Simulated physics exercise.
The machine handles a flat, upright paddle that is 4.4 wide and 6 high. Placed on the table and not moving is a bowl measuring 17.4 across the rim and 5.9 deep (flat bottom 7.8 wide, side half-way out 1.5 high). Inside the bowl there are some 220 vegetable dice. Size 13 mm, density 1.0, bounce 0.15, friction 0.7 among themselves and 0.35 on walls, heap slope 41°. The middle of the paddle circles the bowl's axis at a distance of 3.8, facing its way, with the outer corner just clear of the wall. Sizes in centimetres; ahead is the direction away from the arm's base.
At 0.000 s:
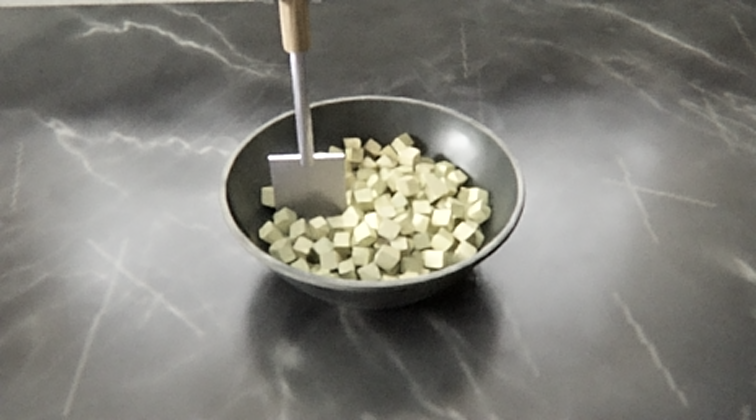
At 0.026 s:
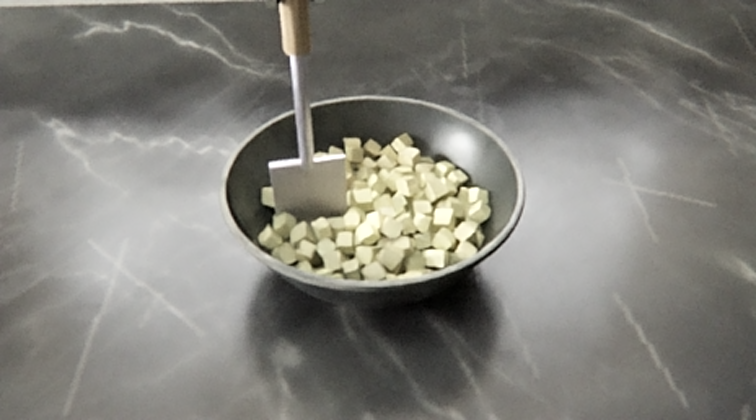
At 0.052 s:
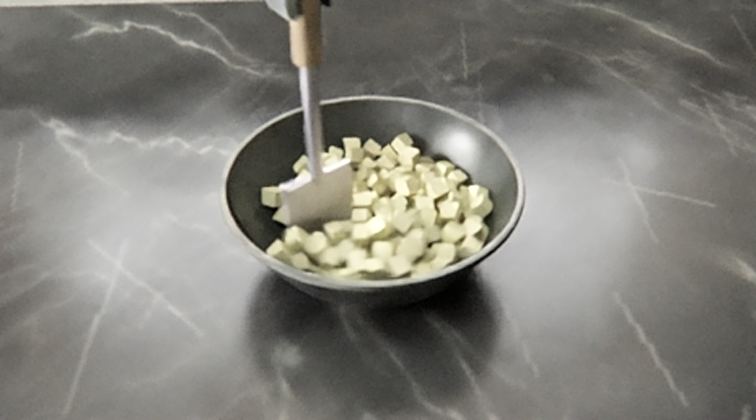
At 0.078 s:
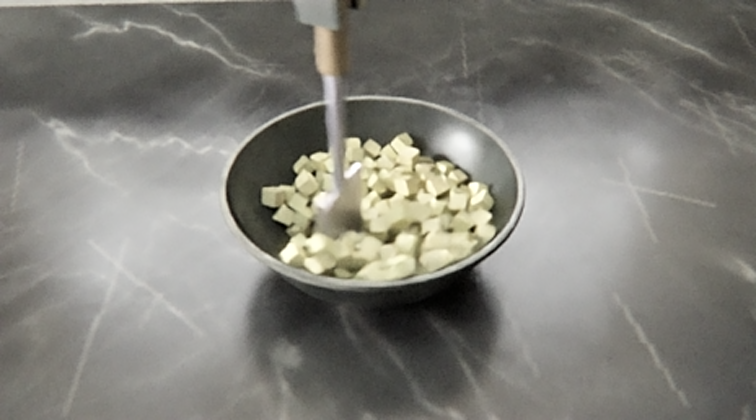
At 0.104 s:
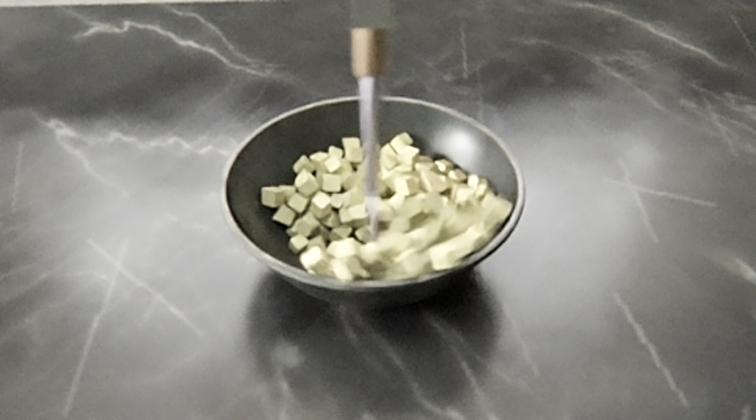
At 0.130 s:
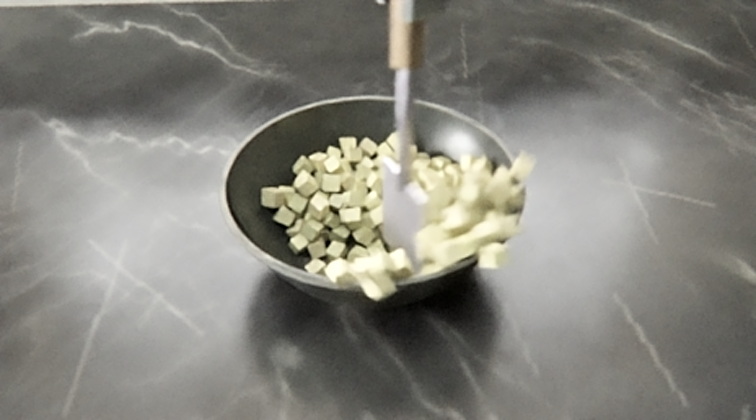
A flat metal paddle with a wooden handle, held from above by a partly seen machine, stands in a dark round bowl of pale yellow-green cubes on a grey, white-veined marble table, viewed from above at an angle. The paddle starts at the bowl's left and sweeps across the near part to the right, turning as it goes. Cubes pile up ahead of it and several rise over the right rim, while the bowl and camera stay still.
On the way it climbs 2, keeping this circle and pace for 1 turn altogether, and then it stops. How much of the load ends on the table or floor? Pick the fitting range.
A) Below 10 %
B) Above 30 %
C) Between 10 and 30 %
Answer: B.
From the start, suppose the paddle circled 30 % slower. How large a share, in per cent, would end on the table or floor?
Then roughly 25 per cent.
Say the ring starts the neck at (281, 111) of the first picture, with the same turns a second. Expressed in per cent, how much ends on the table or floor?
Table or floor share: Near 15 %.
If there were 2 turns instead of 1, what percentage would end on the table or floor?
About 60 per cent.
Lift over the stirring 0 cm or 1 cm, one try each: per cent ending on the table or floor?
I'd say some 50 per cent, and some 45 per cent.
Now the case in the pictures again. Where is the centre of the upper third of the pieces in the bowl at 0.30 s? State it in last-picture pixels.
I'd point to about (309, 135).
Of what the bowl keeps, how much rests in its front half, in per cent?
Around 65 per cent of what the bowl keeps.
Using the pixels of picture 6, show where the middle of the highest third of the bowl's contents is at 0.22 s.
At about (430, 132).
After 0.22 s, 204° round, highest piece 9 above the table; 185 in the bowl, 1 on the table or floor, 37 in flight or on the tool.
After 0.30 s, 294° round, highest piece 9 above the table; 160 in the bowl, 30 on the table or floor, 33 in flight or on the tool.
After 0.54 s, 0° round, highest piece 6 above the table; 138 in the bowl, 85 on the table or floor.
After 1.24 s, 0° round, highest piece 6 above the table; 138 in the bowl, 85 on the table or floor.
At rest, 138 in the bowl, 85 on the table or floor. That is 38 % on the table or floor.
